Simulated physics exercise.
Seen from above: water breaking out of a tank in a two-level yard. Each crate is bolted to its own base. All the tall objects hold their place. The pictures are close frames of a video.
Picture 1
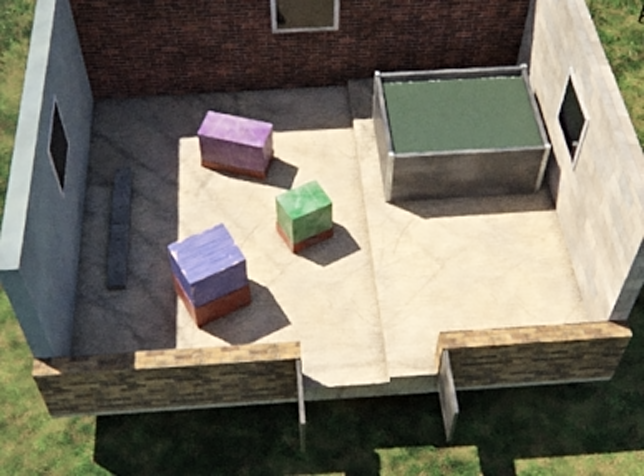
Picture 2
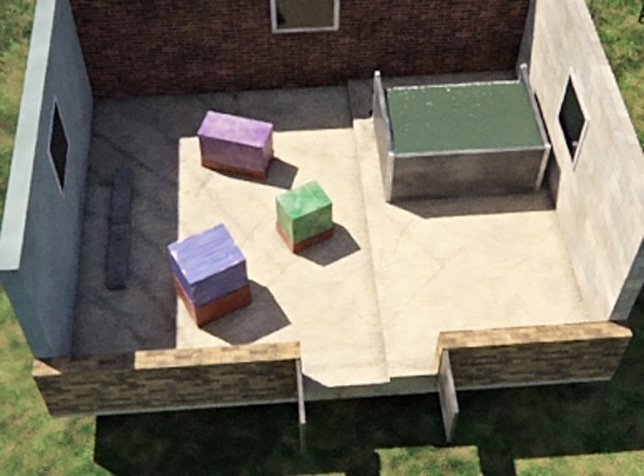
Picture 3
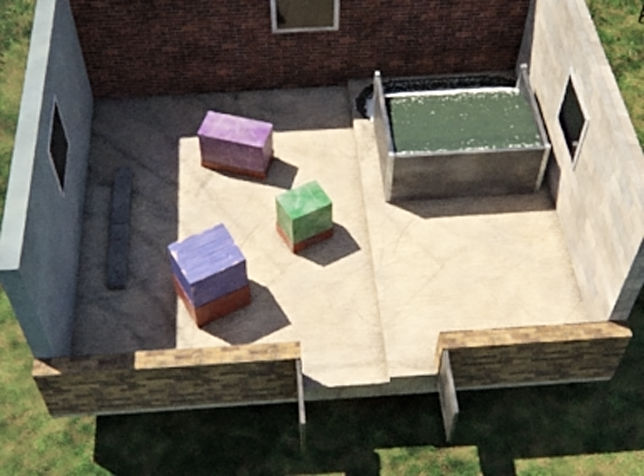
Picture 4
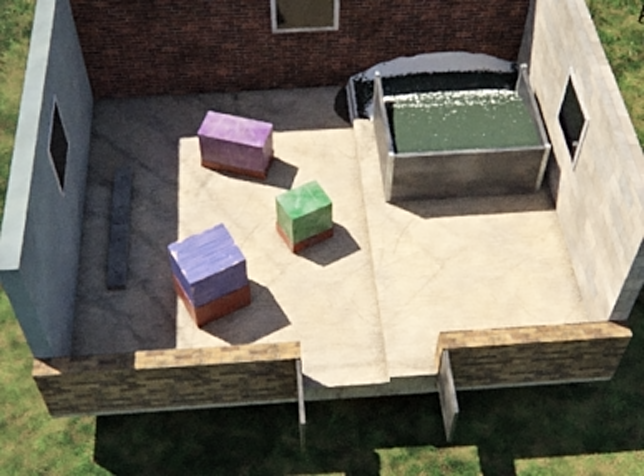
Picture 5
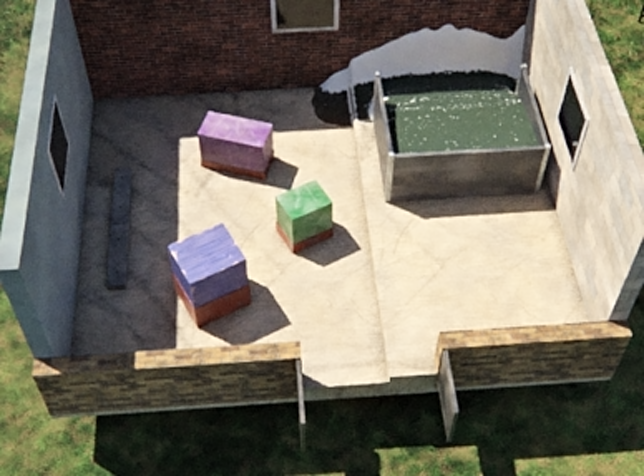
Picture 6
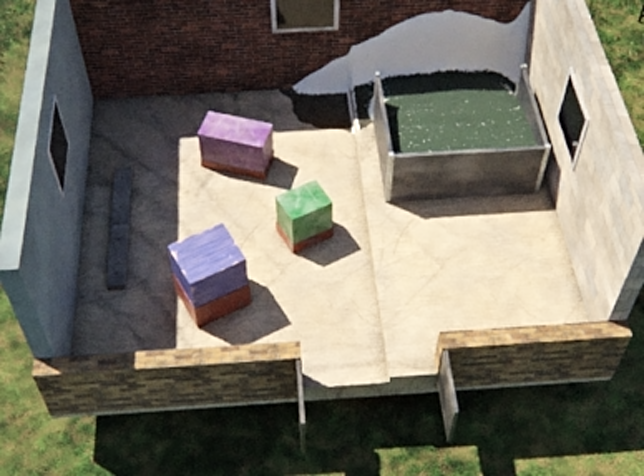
Water broke out of the far side of the open tank and spread leftward along the brick wall in the walled yard, while the purple, green and blue blocks stayed where they were.
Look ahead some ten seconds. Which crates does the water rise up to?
In the end: The green crate escapes dry; the blue crate escapes dry; the purple crate is wetted.
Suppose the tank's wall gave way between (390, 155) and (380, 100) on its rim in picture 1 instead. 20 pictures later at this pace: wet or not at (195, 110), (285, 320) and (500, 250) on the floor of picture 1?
In that order: Wet, covered, no water.
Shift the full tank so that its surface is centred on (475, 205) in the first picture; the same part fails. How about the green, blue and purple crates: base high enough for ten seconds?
One by one: Green crate is safe, blue crate stays dry, purple crate is soaked.
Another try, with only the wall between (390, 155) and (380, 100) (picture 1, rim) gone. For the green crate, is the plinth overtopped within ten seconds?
Green crate is topped.
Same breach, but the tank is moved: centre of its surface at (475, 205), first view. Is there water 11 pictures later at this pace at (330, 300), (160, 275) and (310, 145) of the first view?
In that order: Not flooded, free of water, covered.
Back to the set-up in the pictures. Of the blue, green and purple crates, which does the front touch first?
That is the purple crate.
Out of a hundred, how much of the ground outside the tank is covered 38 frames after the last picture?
About 85 per cent.
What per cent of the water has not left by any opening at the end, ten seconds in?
Near 92 in a hundred.
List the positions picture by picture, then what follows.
The first picture shows still water in the open tank at (459, 114).
In the second picture, the front is at a hidden place, out from the gap on the open tank's far side.
In the third picture, the front is at a hidden place, out from the gap on the open tank's far side.
In the fourth picture, water pours out on the open tank's far side and has run to (344, 92).
In the fifth picture, the front is at (321, 88), out from the gap on the open tank's far side.
In the sixth picture, the front is at (287, 90), out from the gap on the open tank's far side.
A moment on, water covers 20 % of the floor; the green crate not reached, the blue crate not reached, the purple crate water round its plinth.
Next, water covers 35 % of the floor; the green crate not reached, the blue crate not reached, the purple crate water round its plinth.
Then, water covers 55 % of the floor; the green crate water round its plinth, the blue crate water round its plinth, the purple crate water round its plinth.
Later, water covers 85 % of the floor; the green crate water round its plinth, the blue crate water round its plinth, the purple crate water round its plinth.
In the end, water covers 90 % of the floor; the green crate stayed above the water, the blue crate stayed above the water, the purple crate was topped.
